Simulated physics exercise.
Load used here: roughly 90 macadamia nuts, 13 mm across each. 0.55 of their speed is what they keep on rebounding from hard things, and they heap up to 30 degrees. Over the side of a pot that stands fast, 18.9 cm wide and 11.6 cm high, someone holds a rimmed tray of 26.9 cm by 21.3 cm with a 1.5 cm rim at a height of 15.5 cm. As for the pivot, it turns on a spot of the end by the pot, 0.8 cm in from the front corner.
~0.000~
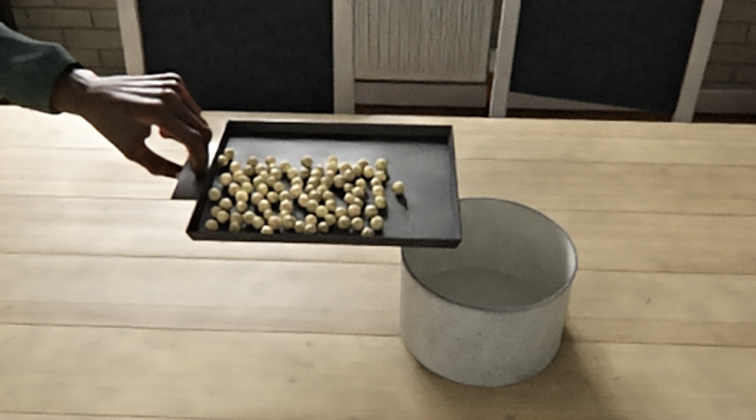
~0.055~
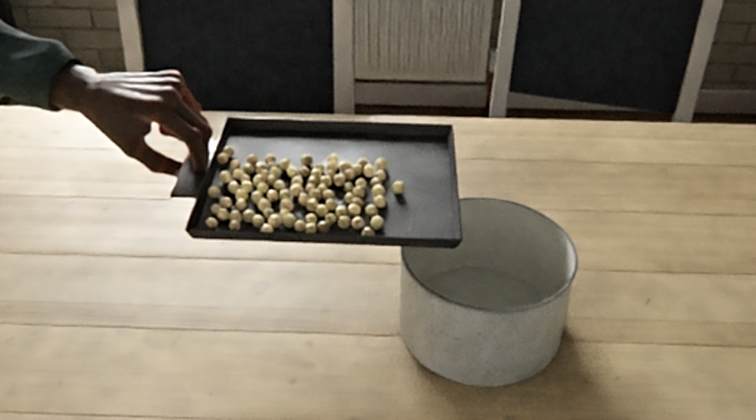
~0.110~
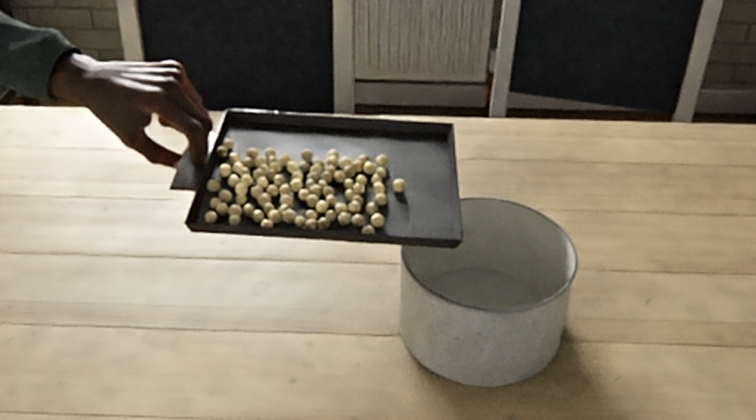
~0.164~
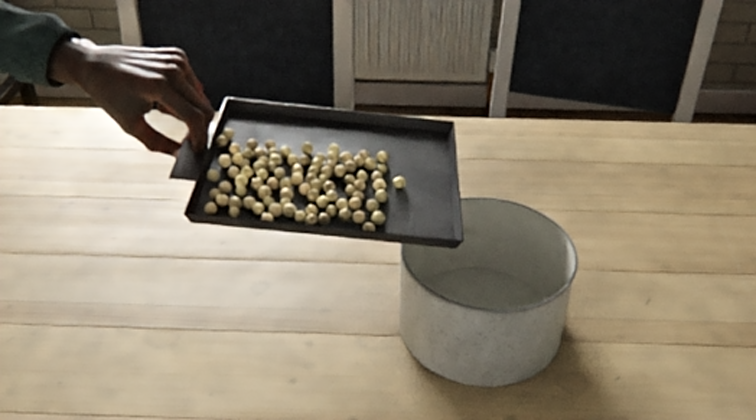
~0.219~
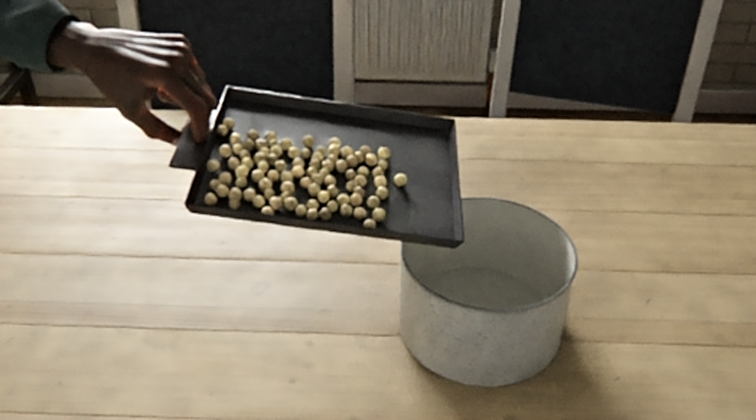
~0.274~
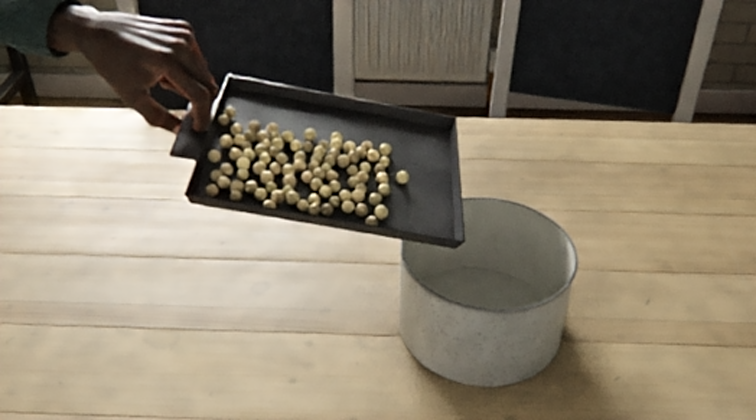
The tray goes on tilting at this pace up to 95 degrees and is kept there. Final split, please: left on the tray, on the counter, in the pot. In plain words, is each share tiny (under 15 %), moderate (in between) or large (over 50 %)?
At the end, tray: Little of the load, counter: Little of the load, pot: Over half the load.
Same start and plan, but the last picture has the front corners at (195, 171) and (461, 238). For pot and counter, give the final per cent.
In the pot: 90 per cent; on the counter: 10 per cent.
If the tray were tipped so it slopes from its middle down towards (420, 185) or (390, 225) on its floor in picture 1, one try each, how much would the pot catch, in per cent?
About 75 per cent on the first try and 65 per cent on the second.
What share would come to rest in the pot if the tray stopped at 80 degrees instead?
Roughly 100 percent.
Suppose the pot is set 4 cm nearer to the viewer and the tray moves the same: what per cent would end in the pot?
Close to 100 per cent, then.
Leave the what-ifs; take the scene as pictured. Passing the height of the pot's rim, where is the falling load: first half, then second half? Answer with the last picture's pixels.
Around (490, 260), then (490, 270).
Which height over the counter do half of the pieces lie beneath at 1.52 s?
Some 16 cm above the counter.
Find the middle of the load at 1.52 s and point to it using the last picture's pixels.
(484, 223), roughly.
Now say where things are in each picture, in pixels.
The first picture shows tray tilt 0 degrees, front corners at (191, 229) and (457, 237); middle of the pieces at (297, 192); pot at (488, 249).
The second picture shows tray tilt 1 degrees, front corners at (191, 227) and (457, 237); middle of the pieces at (297, 190).
The third picture shows tray tilt 3 degrees, front corners at (190, 220) and (457, 237); middle of the pieces at (297, 186).
The fourth picture shows tray tilt 5 degrees, front corners at (190, 211) and (458, 237), lowest corner right front; middle of the pieces at (297, 179).
The fifth picture shows tray tilt 8 degrees, front corners at (190, 201) and (459, 238), lowest corner right front; middle of the pieces at (298, 172).
The sixth picture shows tray tilt 11 degrees, front corners at (191, 192) and (459, 238), lowest corner right front; middle of the pieces at (300, 166); pot at (488, 249). Its pace works out near 50 degrees a second.
Then, at 1.02 s, tilt 50 degrees; the tray holds 85 %, the pot 10 %.
Then, at 1.52 s, tilt 76 degrees; the tray holds 50 %, the pot 40 %.
Then, at 2.09 s, tilt 95 degrees; the tray holds 0 %, the pot 100 %.
At rest (2.6 s), tray 0 %, counter 0 %, pot 100 %.
